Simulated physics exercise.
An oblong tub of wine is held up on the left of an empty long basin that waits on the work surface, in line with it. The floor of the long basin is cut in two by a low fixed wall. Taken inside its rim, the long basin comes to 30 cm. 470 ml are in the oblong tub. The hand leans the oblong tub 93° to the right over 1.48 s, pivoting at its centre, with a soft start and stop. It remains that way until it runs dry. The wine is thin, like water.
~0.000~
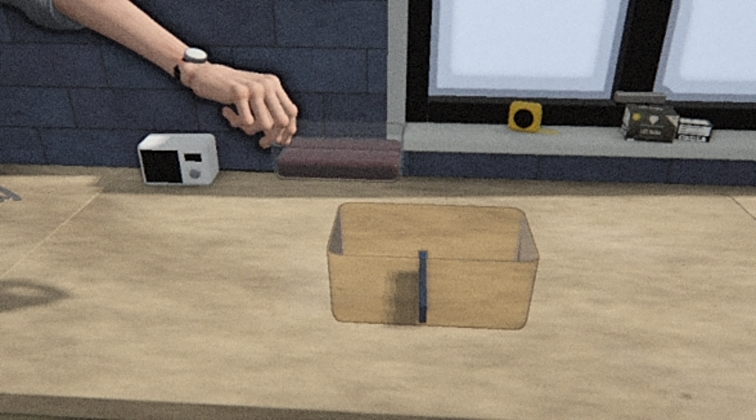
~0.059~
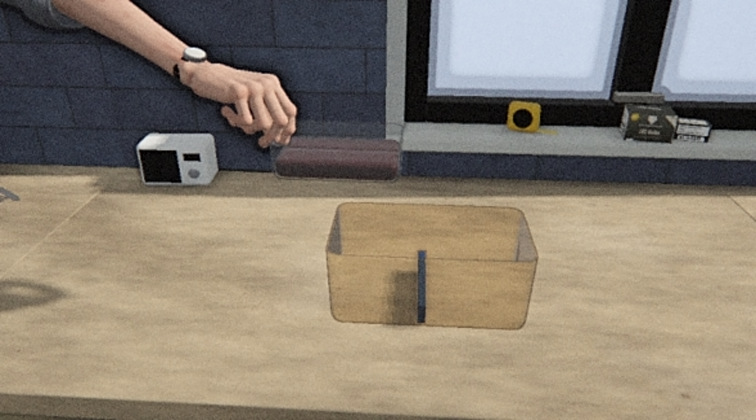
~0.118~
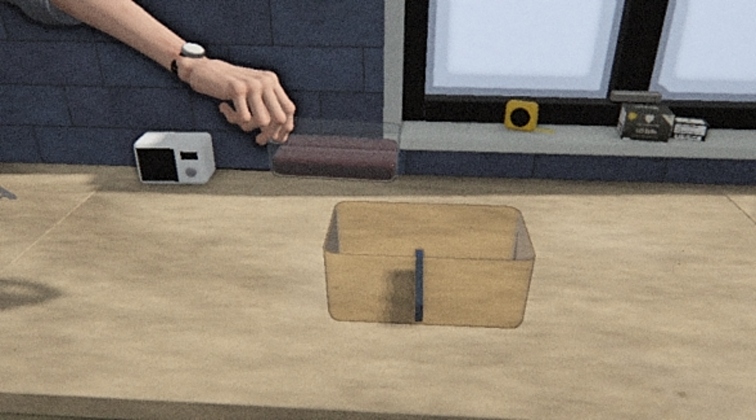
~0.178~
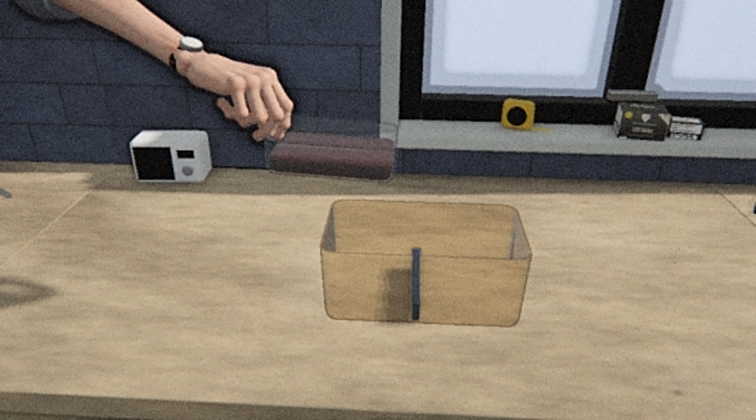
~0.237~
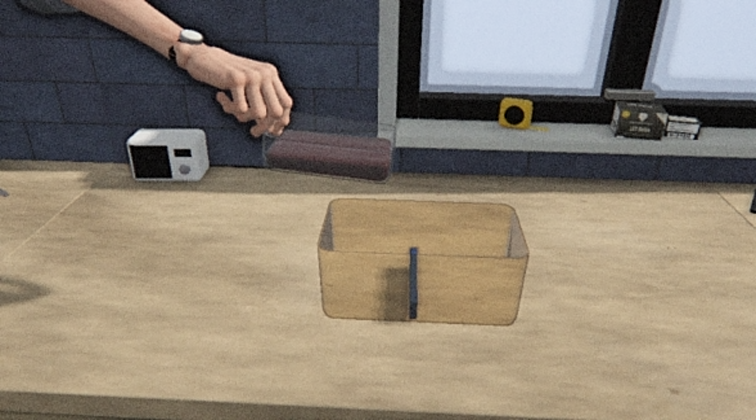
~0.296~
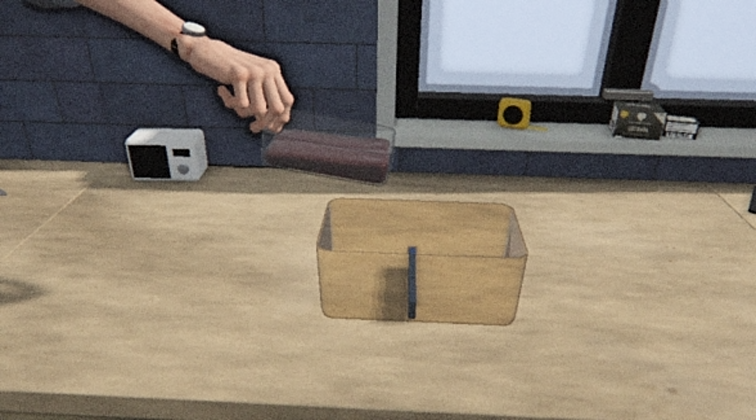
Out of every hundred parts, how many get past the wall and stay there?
About 56 out of 100.
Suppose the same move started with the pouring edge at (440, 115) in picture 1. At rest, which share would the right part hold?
It would then come to around 80 percent.
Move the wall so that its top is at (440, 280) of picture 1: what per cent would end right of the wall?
In that case, some 30 percent.
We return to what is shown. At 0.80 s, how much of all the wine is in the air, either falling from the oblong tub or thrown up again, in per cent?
Roughly 32 percent.
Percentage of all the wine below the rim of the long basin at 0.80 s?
Roughly 26 percent of it.
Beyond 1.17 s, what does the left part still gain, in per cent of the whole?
Close to 14% of the whole.
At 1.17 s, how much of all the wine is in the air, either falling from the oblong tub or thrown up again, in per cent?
Something like 4 per cent is in the air then.
By 0.80 s the tilt is 53° and 42 per cent is still to pour, 3 is left of the wall and 22 right of it.
By 1.17 s the tilt is 83° and 12 per cent is still to pour, 29 is left of the wall and 54 right of it.
By 1.56 s the tilt is 93° and 3 per cent is still to pour, 40 is left of the wall and 56 right of it.
By 1.98 s the tilt is 93° and 1 per cent is still to pour, 43 is left of the wall and 56 right of it.
At rest 44 per cent lies left of the wall, 56 right of it and 0 outside.
